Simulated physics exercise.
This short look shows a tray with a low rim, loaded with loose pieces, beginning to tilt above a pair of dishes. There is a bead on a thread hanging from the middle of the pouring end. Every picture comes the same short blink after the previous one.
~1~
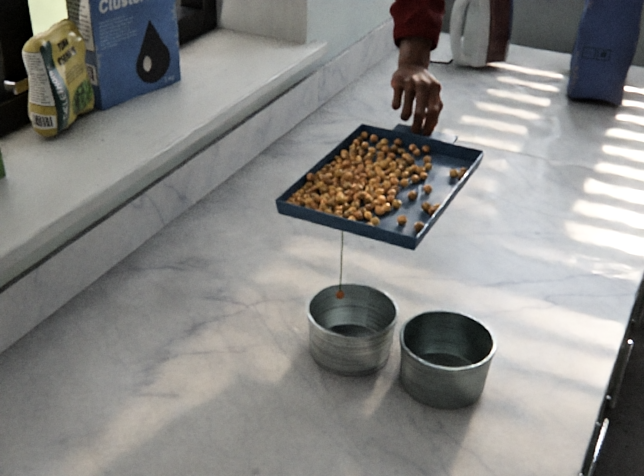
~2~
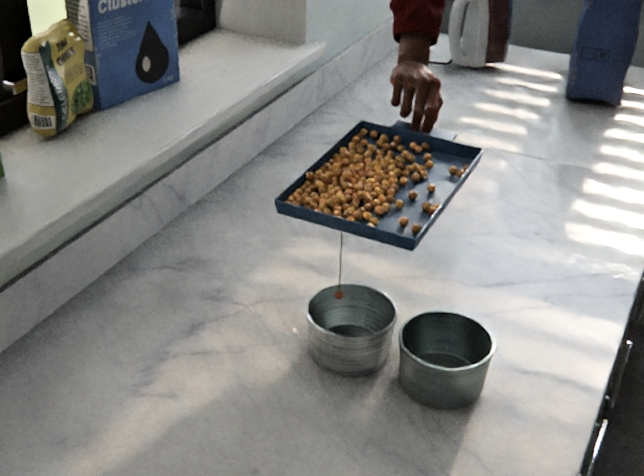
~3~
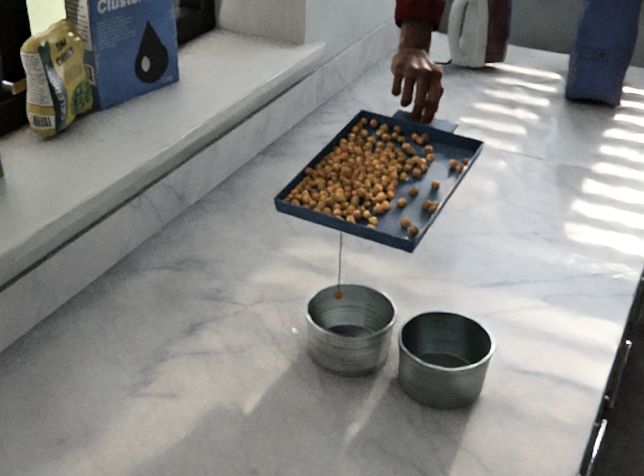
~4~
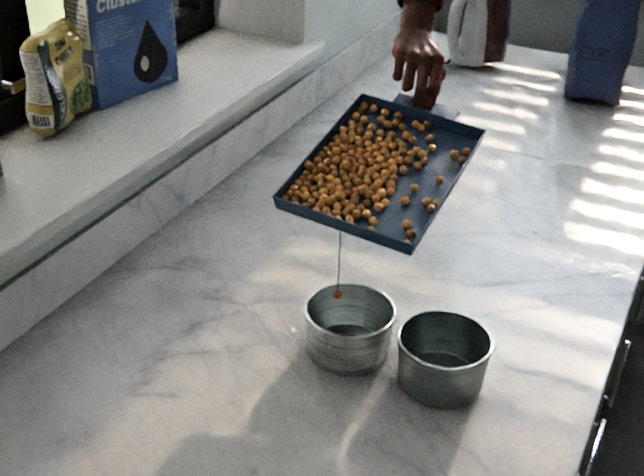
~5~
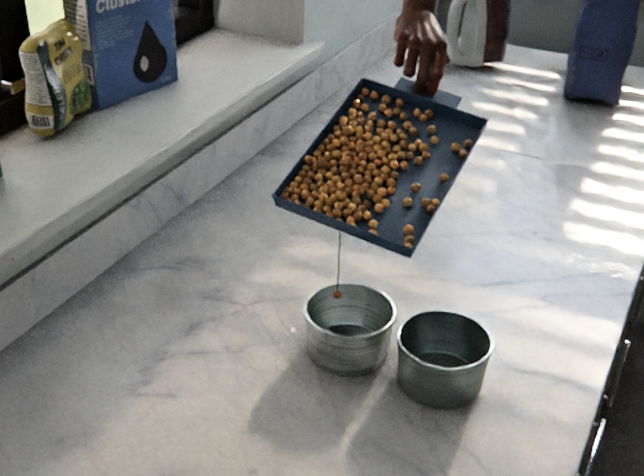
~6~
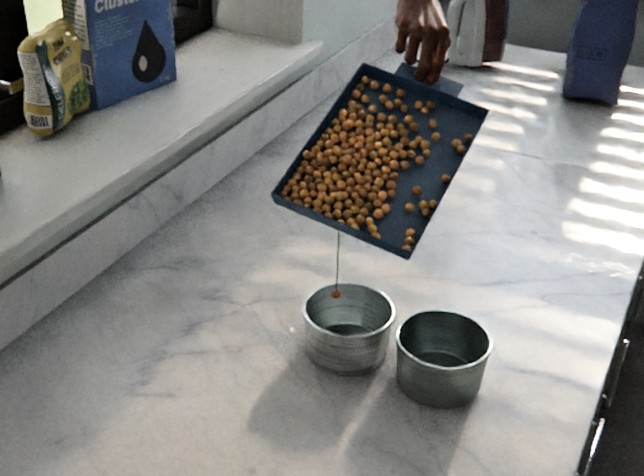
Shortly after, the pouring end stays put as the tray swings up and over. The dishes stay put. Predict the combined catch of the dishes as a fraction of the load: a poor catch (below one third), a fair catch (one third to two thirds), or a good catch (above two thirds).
Expect the dishes to keep a middle portion of the load, a third to two thirds.
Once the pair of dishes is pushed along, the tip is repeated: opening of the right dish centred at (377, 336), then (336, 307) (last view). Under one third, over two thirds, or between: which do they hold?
Beyond two thirds, then less than a third.
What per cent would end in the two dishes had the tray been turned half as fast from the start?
Close to 50 in a hundred.
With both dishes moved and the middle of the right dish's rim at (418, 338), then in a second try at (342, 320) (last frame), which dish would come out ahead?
First try: The right-hand one. Second try: The right-hand one.
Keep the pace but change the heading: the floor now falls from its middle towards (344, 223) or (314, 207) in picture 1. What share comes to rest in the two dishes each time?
First case: 10 %; second case: 0 %.
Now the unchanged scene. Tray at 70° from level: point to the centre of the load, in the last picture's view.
Roughly at (380, 228).
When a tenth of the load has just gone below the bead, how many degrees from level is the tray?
Angle: Approx. 70 degrees.
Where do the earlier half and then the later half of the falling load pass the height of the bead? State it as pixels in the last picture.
Near (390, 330) and later near (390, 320).
Shortly afterwards, tray tipped steeply; the bulk on the tray; a little in the right dish; only a few in the left dish; only a few outside both; a little in the air.
Next, tray tipped past a quarter turn; only a few on the tray; near a third in the right dish; near a quarter in the left dish; near a third outside both; a little in the air.
Some moments later, tray tipped past a quarter turn; near a third in the right dish; near a quarter in the left dish; near half outside both.
In the end, tray tipped past a quarter turn; near a third in the right dish; near a quarter in the left dish; near half outside both.
